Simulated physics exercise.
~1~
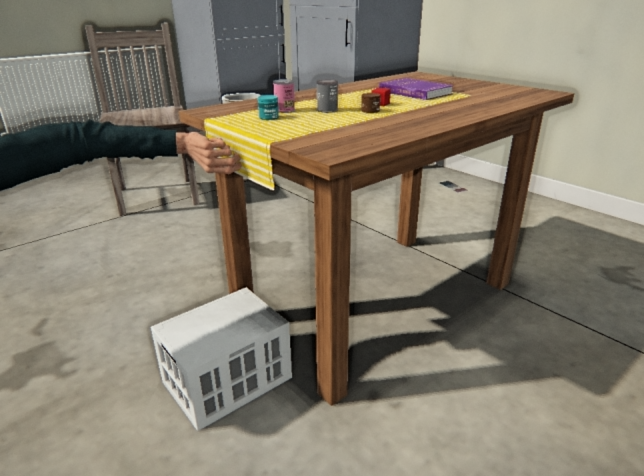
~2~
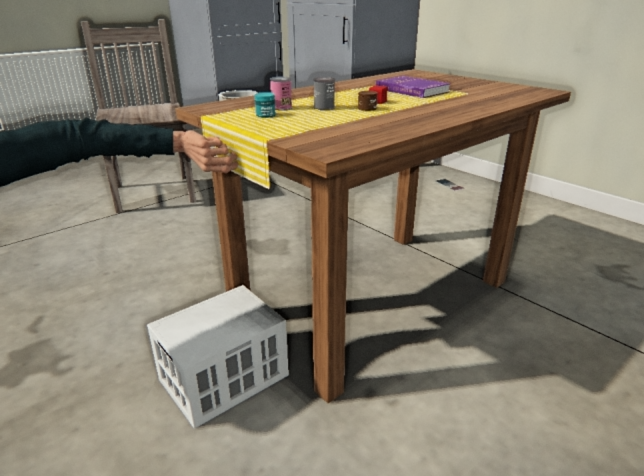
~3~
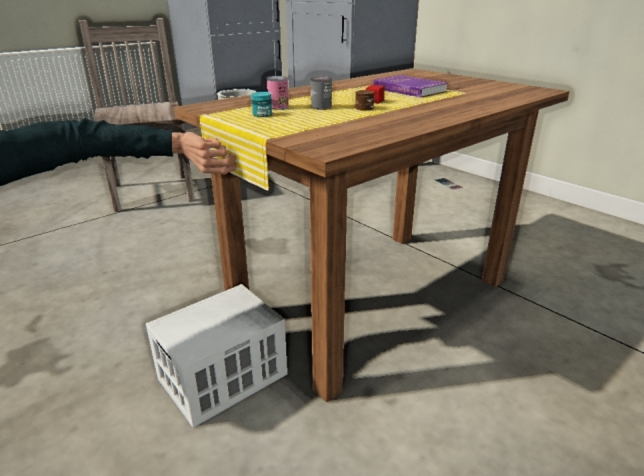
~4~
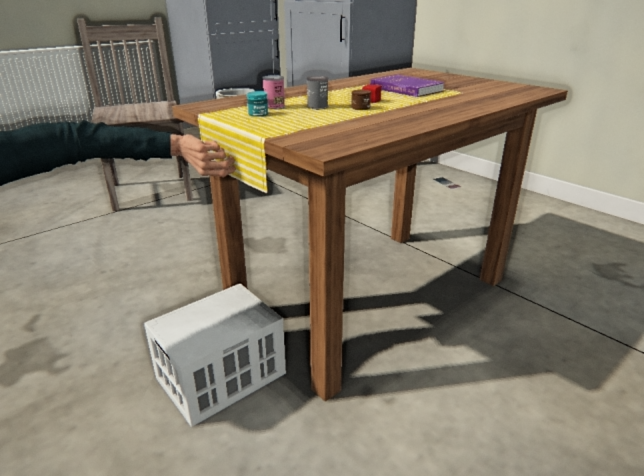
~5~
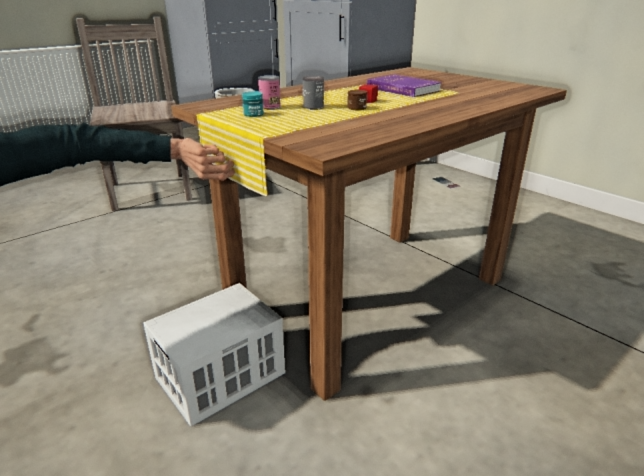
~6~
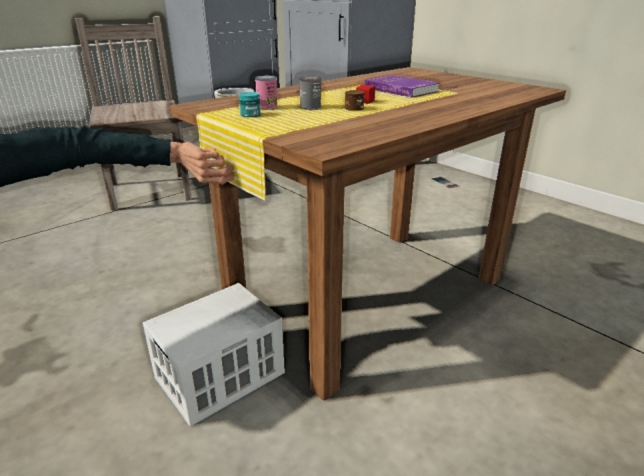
A hand slowly pulling a yellow cloth at a wooden table's left end, the pots, cans and purple book shifting slightly left with it.
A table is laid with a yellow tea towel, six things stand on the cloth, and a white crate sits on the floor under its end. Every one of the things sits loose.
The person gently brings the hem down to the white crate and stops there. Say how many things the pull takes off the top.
By the end, four will have gone over.
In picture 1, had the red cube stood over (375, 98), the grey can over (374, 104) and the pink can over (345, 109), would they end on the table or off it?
The red cube? It stays where it is. The grey can stays where it is, and the pink can tips off.
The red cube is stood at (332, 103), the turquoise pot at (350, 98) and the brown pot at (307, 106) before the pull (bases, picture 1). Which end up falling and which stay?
Watch the red cube go down, the turquoise pot hang on and the brown pot go down.
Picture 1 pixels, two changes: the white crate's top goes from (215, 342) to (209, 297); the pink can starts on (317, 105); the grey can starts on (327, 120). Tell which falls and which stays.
The pink can does not fall; the grey can comes down.
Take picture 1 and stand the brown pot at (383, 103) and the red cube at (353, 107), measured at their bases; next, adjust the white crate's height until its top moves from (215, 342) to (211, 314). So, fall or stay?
Looks like the brown pot hangs in there, and the red cube hangs in there.
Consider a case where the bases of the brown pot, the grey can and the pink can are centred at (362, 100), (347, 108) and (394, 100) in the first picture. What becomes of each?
In the end the brown pot is still up there, the grey can is no longer up there and the pink can is still up there.
A little later, hem near (235, 236); turquoise pot gone.
Next, hem near (238, 278); turquoise pot, pink can and grey can gone.
Later still, hem on the crate; turquoise pot, pink can, grey can and brown pot gone.
When it is over, hem on the crate; turquoise pot, pink can, grey can and brown pot gone. The table loses four.
